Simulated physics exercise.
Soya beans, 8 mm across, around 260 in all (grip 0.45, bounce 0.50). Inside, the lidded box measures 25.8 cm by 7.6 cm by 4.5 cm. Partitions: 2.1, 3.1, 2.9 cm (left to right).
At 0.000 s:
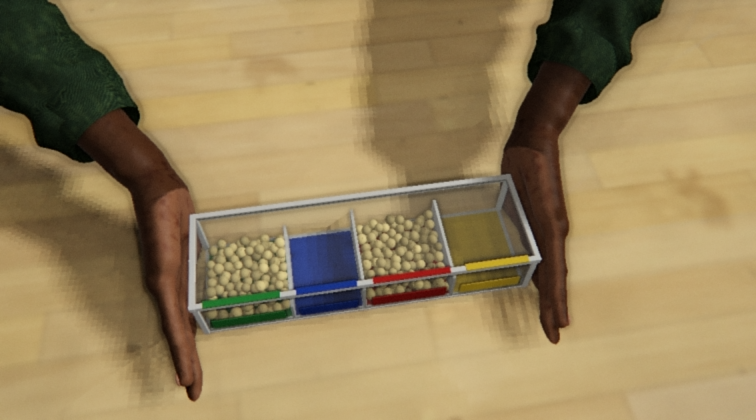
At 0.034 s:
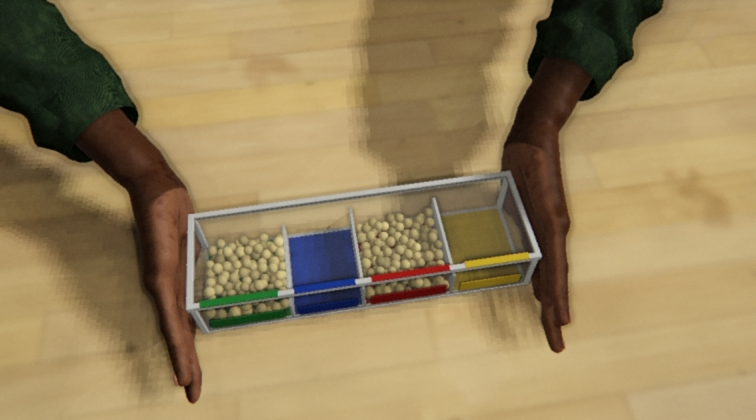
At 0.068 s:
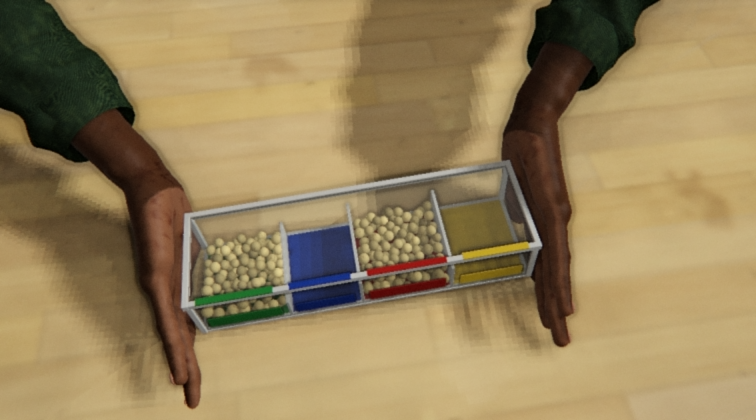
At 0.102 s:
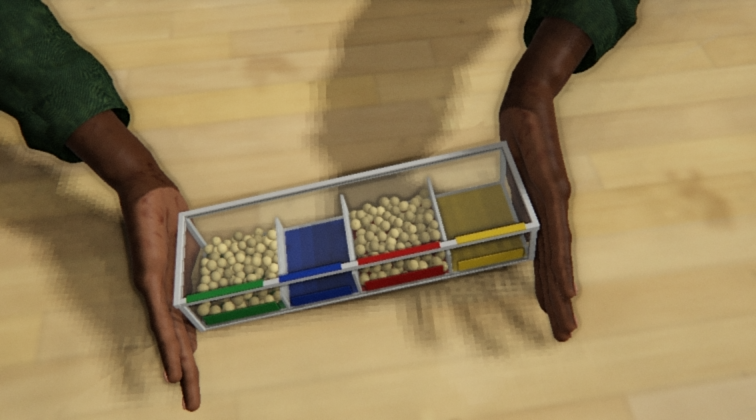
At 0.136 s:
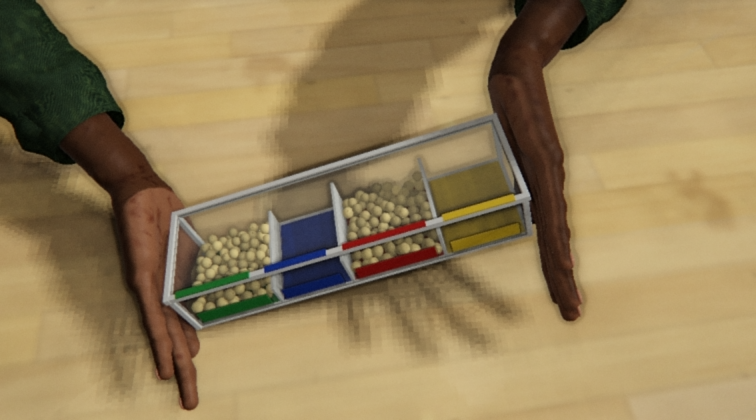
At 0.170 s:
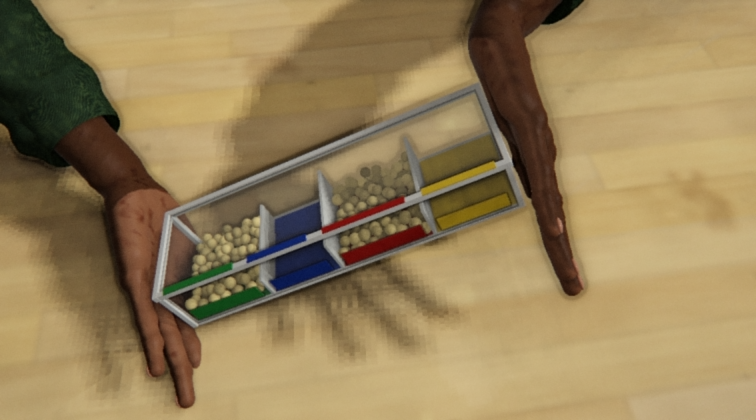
A clear lidded box of pale round beans sits between two hands in dark green sleeves, seen from above over a light wooden floor. From left to right its four compartments are marked green, blue, red and yellow, with beans filling part of the green and red ones while the blue and yellow stay empty. The hands tilt the box, slowly then faster, raising its right end as the left stays low.
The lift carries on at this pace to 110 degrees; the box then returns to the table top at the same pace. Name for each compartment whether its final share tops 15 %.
Red compartment: Above; blue compartment: Below; green compartment: Above; yellow compartment: Below.
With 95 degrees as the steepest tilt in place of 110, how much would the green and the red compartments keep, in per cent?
Green 55; red 45.
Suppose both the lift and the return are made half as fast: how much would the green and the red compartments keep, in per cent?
Then: Green 60, red 40.
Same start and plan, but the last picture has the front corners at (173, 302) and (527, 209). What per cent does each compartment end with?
Red 40, blue 5, green 60, yellow 0.
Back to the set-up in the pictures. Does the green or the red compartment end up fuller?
The green compartment.
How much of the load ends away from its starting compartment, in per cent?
About 10 per cent.
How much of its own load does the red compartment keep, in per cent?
Roughly 80 per cent.
Then, at 0.66 s, tilt 109 degrees; red 45 %, green 50 %.
After 0.98 s, tilt 46 degrees; red 45 %, green 55 %.
Then, at 1.40 s, tilt 0 degrees; red 40 %, blue 5 %, green 55 %.
In the end, at 2.0 s, red 40 %, blue 5 %, green 55 %, yellow 0 %.
